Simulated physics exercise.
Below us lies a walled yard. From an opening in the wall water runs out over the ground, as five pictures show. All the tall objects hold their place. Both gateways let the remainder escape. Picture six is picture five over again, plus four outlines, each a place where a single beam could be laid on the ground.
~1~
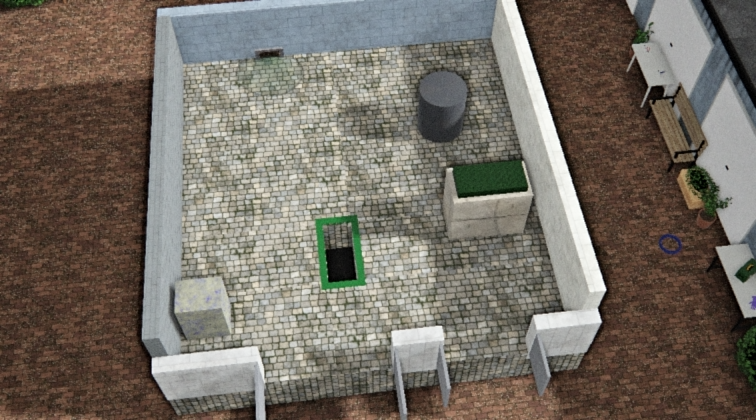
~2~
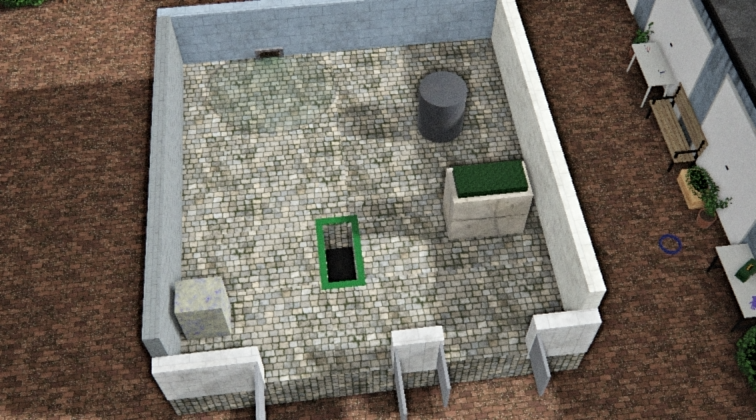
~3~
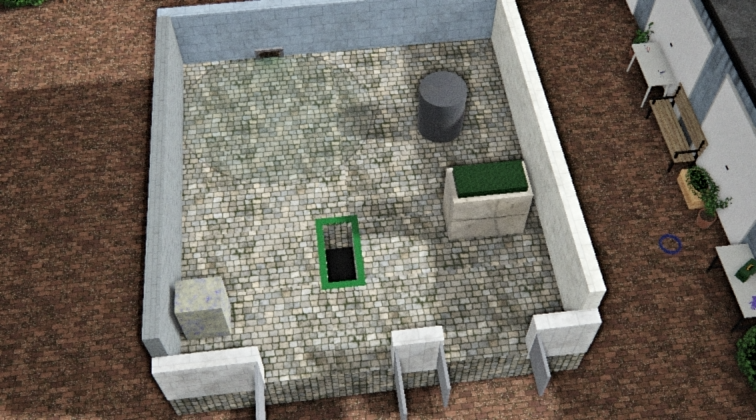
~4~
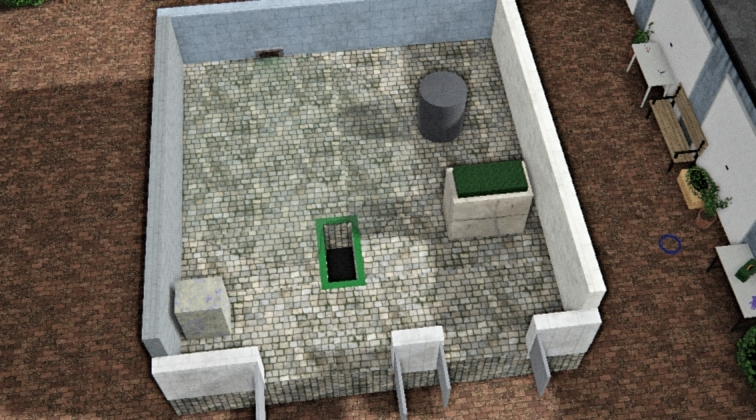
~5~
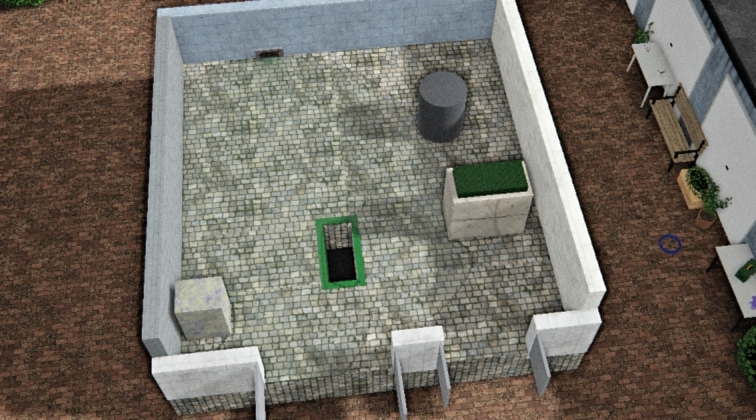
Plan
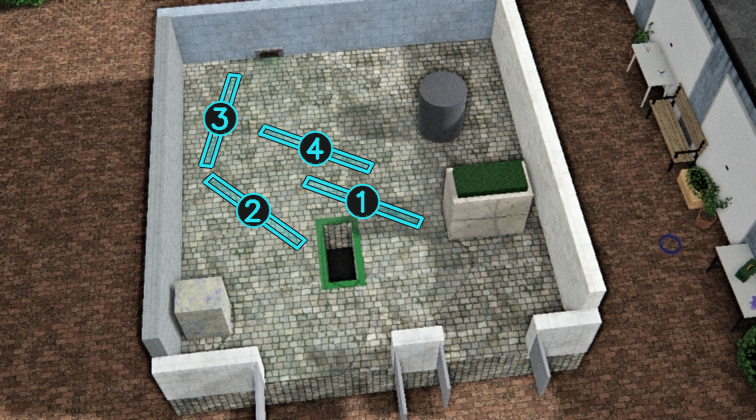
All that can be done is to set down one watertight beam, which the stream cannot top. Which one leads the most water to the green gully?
The best spot is 2.
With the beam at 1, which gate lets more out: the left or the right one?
More leaves on the left.
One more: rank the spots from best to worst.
The order is 2, 3, 1, 4.
On the marked copy, 1 from (306, 181) to (420, 222); 2 from (208, 178) to (301, 244); 3 from (206, 165) to (234, 75); 4 from (262, 130) to (370, 168).
With 1, about 11 % of the stream goes into the green gully, about 88 % out by the gates.
With 2, about 55 % of the stream goes into the green gully, about 45 % out by the gates.
With 3, about 30 % of the stream goes into the green gully, about 70 % out by the gates.
With 4, about 8 % of the stream goes into the green gully, about 92 % out by the gates.
